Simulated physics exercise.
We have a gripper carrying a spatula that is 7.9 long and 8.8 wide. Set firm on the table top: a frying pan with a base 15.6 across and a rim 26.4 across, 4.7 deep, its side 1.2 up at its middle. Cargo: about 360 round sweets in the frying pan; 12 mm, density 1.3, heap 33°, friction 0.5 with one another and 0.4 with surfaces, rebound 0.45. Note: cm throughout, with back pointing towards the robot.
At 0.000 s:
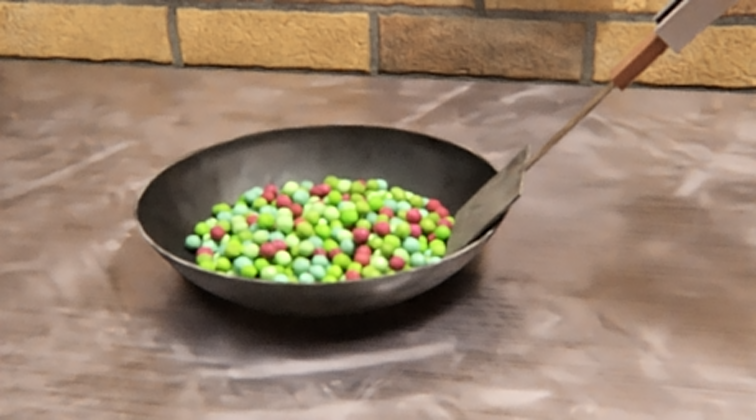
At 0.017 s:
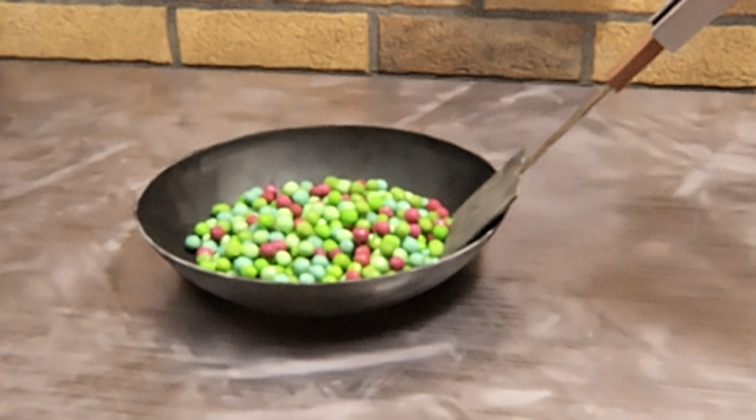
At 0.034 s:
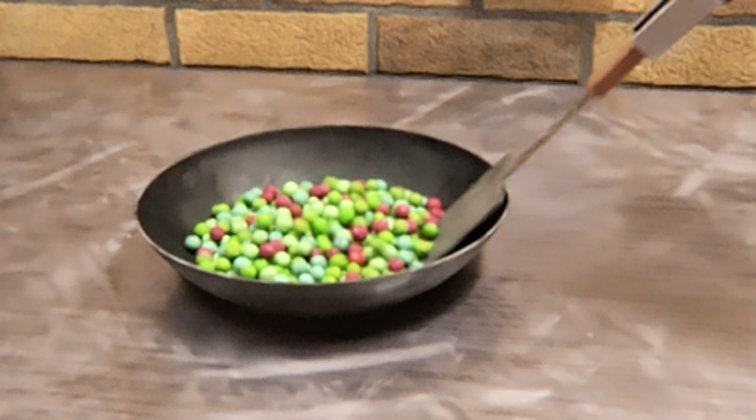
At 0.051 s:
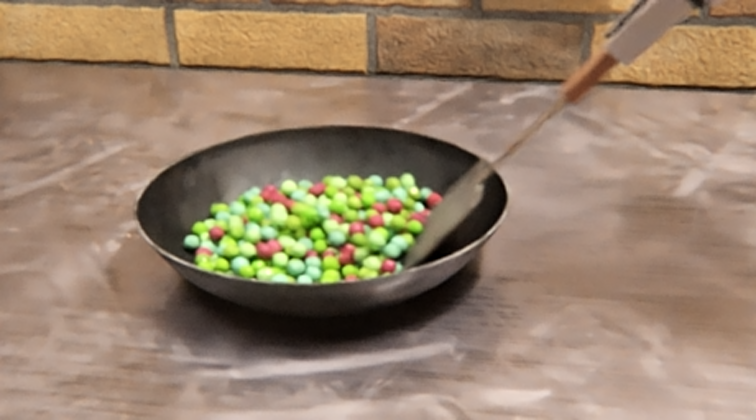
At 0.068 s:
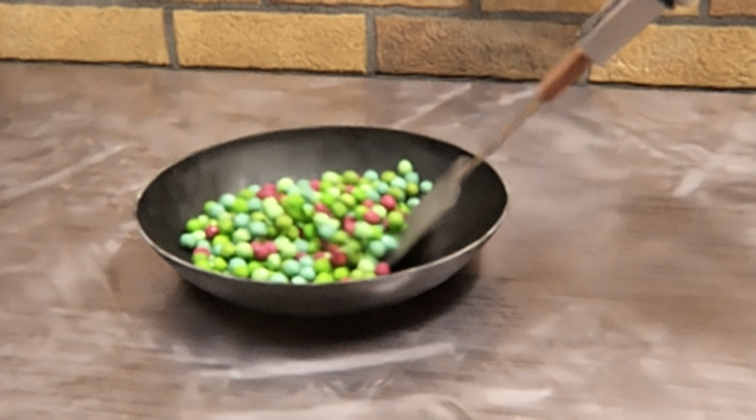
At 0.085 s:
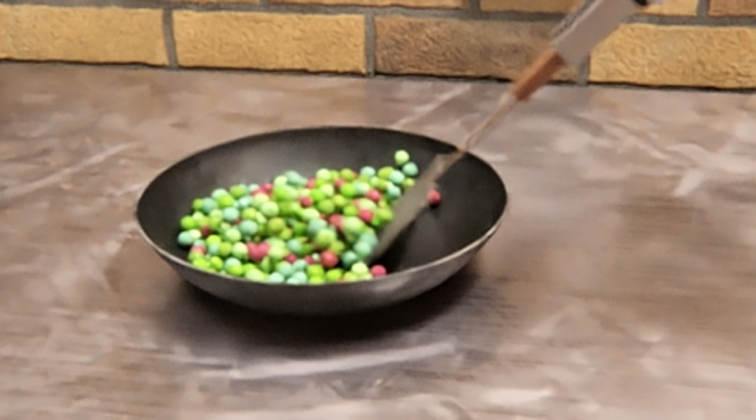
A metal spatula with a wooden section on its handle, carried by a gripper at the upper right, starts against the right rim of a dark frying pan, seen from slightly above. The pan sits on a mottled brown tabletop before a yellowish brick wall, holding many small green, teal and red round sweets. The spatula sweeps left through them, bunching them leftward and baring the pan's right side.
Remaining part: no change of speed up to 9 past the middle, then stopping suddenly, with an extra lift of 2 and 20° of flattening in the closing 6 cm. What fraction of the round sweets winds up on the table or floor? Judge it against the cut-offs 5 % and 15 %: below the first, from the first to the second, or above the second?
Above 15 %.
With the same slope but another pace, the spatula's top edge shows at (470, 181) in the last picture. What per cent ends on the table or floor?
My guess is around 10 percent.
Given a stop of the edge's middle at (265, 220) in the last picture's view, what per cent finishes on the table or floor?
The share ending on the table or floor is about 0 per cent.
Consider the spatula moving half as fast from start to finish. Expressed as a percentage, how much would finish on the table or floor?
Then about 5 per cent.
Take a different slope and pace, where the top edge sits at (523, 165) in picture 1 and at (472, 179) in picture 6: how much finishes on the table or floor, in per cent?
About 10 per cent.
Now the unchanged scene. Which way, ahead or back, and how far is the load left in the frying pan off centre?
It sits near 4.0 centimetres ahead of centre.
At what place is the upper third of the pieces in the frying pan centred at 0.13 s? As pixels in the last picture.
Roughly at (296, 209).
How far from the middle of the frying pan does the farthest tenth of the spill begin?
Some 35 cm from the centre.
After 0.13 s, sloping 49°, highest piece 7 above the table; 355 in the frying pan.
After 0.17 s, sloping 42°, highest piece 7 above the table; 355 in the frying pan.
After 0.39 s, sloping 29°, highest piece 10 above the table; 283 in the frying pan, 48 on the table or floor, 24 on the blade or in flight.
After 1.44 s, sloping 29°, highest piece 5 above the table; 281 in the frying pan, 74 on the table or floor.
In the end, 281 in the frying pan, 74 on the table or floor. That is 21 % on the table or floor.
